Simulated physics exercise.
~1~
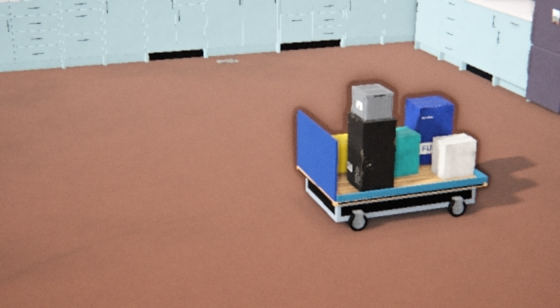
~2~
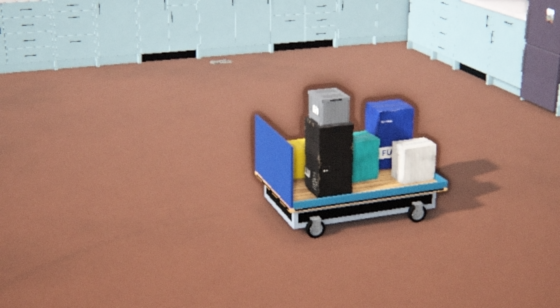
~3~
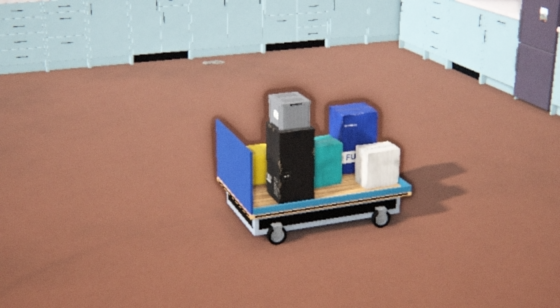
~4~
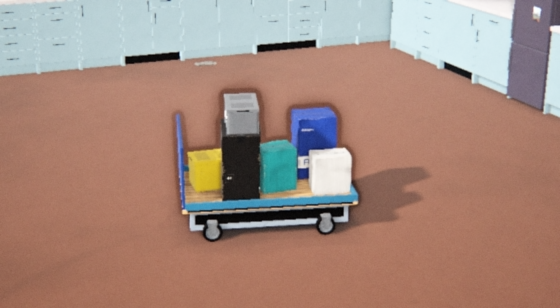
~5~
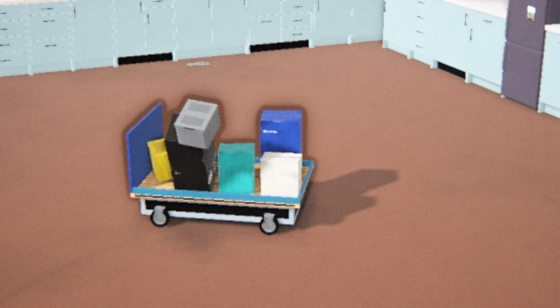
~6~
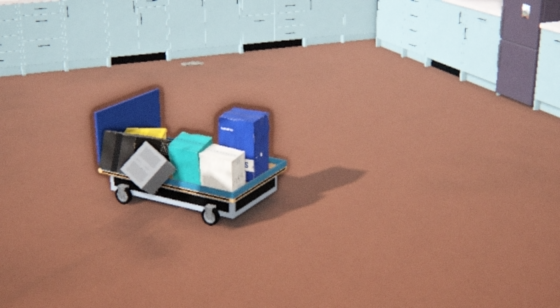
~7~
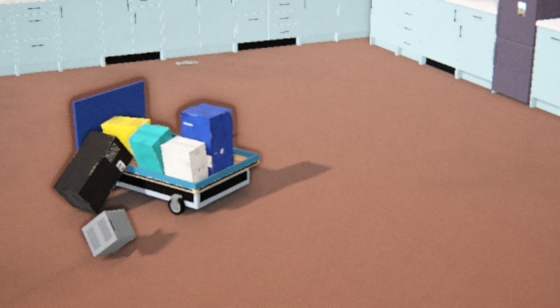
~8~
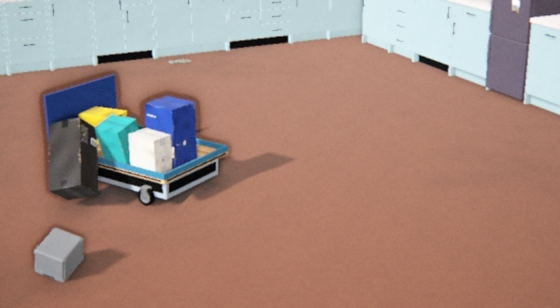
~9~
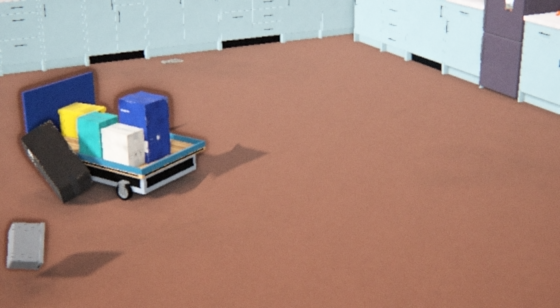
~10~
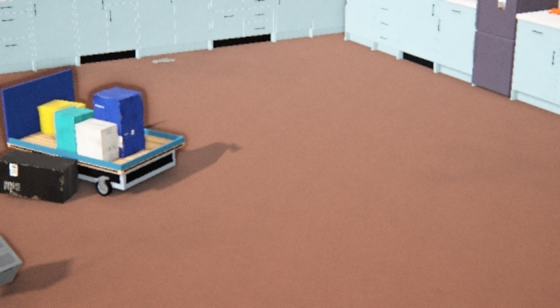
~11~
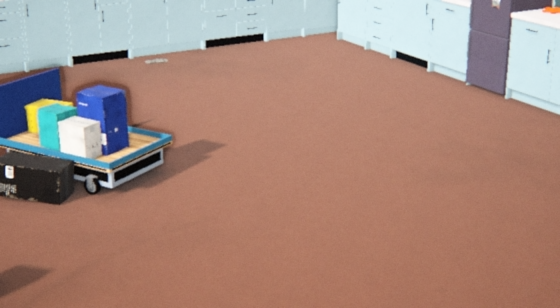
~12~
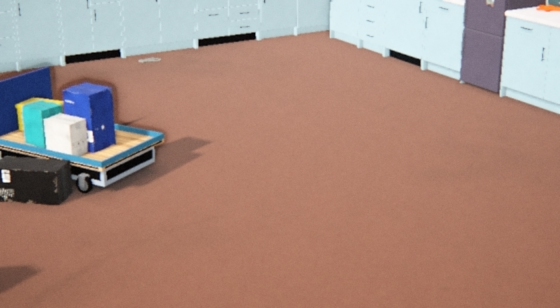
At first, a flat cart with a blue end board carries six boxes across a reddish-brown floor, a grey one stacked on a tall black one. The cart moves left, and as it begins to turn, the black box leans and the grey one tilts with it. Both tip over the edge as the cart swings round. The grey box tumbles away across the floor toward the lower left and leaves view, while the black box drops beside the cart. Finally, the black box lies on its side on the floor, and the blue, white, turquoise and yellow boxes remain aboard.
